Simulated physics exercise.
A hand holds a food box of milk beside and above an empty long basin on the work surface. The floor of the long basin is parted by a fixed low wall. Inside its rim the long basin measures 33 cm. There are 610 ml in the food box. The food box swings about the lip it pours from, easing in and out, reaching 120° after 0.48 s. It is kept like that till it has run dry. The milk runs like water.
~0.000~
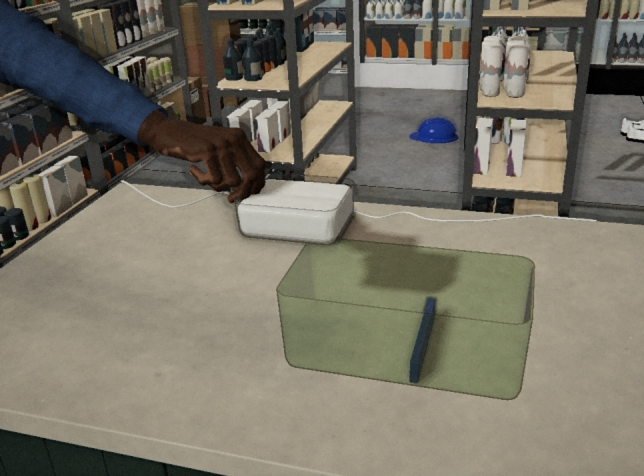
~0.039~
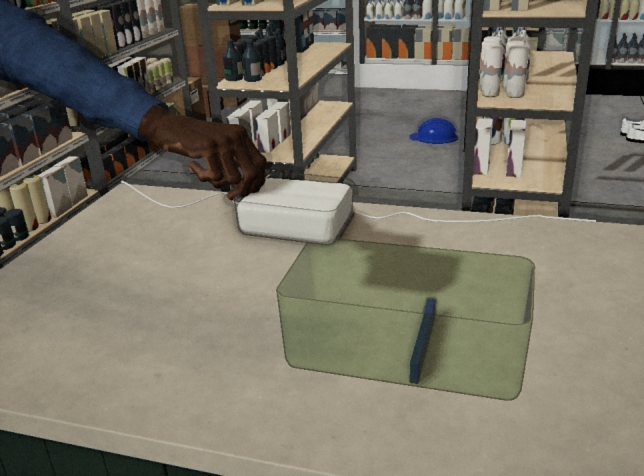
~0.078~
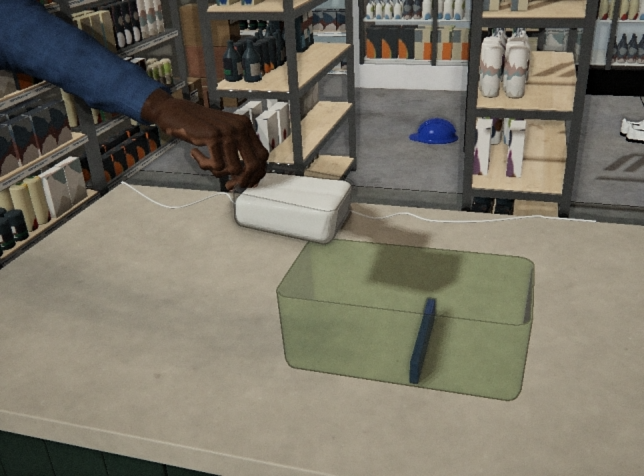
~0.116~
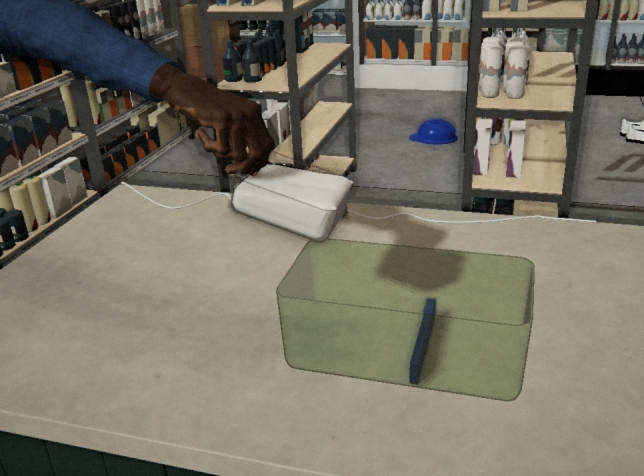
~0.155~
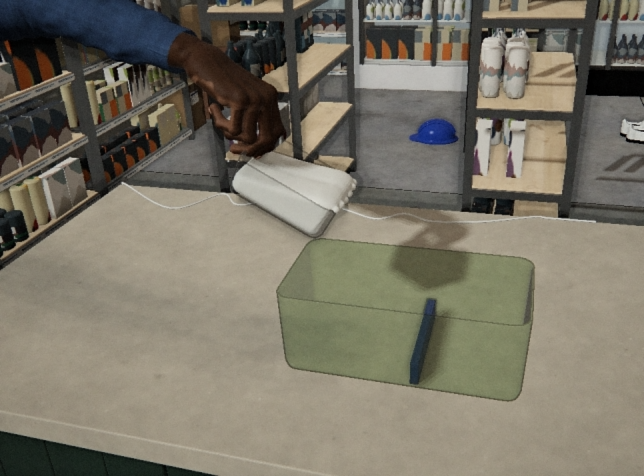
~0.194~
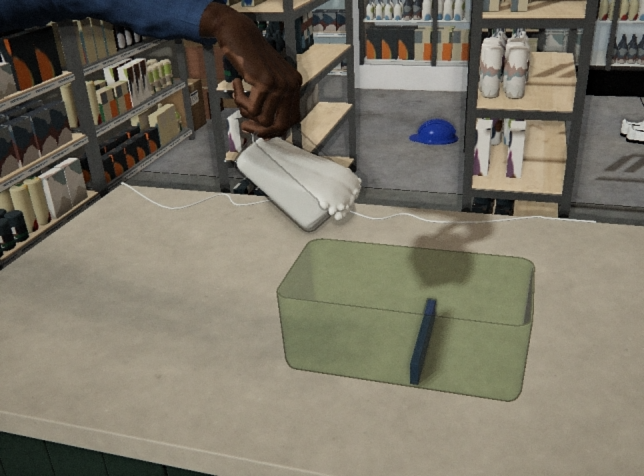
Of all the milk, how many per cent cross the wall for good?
Roughly 46 per cent is past the wall.
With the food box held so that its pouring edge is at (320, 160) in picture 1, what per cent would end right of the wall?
In that case some 25 per cent.
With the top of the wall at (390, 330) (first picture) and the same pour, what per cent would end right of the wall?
In that case some 70 per cent.
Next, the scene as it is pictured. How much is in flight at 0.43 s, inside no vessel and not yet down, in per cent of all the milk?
About 68 per cent.
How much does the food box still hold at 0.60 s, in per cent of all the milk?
Near 0 in a hundred.
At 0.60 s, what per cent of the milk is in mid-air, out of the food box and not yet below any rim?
About 6 per cent.
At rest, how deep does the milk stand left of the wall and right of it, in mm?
Some 10 mm on the left and 14 mm on the right.
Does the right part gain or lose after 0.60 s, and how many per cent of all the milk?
It goes down by about 16.
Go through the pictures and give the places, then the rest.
In the first frame, it leans 0°; its right rim is at (346, 196); the milk meets the walls at (251, 191) and (346, 198); the long basin's rim runs from (294, 264) to (533, 291); the wall's top is at (424, 329).
In the second frame, it leans 2°; its right rim is at (346, 197); the milk meets the walls at (250, 190) and (346, 198).
In the third frame, it leans 8°; its right rim is at (345, 197); the milk meets the walls at (249, 185) and (345, 194).
In the fourth frame, it leans 17°; its right rim is at (345, 198); the milk meets the walls at (248, 175) and (347, 193); 1 per cent is over the edge.
In the fifth frame, it leans 28°; its right rim is at (345, 198); the milk meets the walls at (248, 161) and (335, 185); 6 per cent is over the edge.
In the sixth frame, it leans 42°; its right rim is at (344, 198); the milk meets the walls at (250, 144) and (326, 173); 10 per cent is over the edge.
After 0.43 s the tilt is 117° and 10 per cent is still to pour, 22 is left of the wall and 0 right of it.
After 0.60 s the tilt is 120° and 0 per cent is still to pour, 31 is left of the wall and 63 right of it.
After 0.78 s the tilt is 120° and 0 per cent is still to pour, 38 is left of the wall and 42 right of it.
After 0.98 s the tilt is 120° and 0 per cent is still to pour, 45 is left of the wall and 46 right of it.
In the end 45 per cent lies left of the wall, 46 right of it and 9 outside.
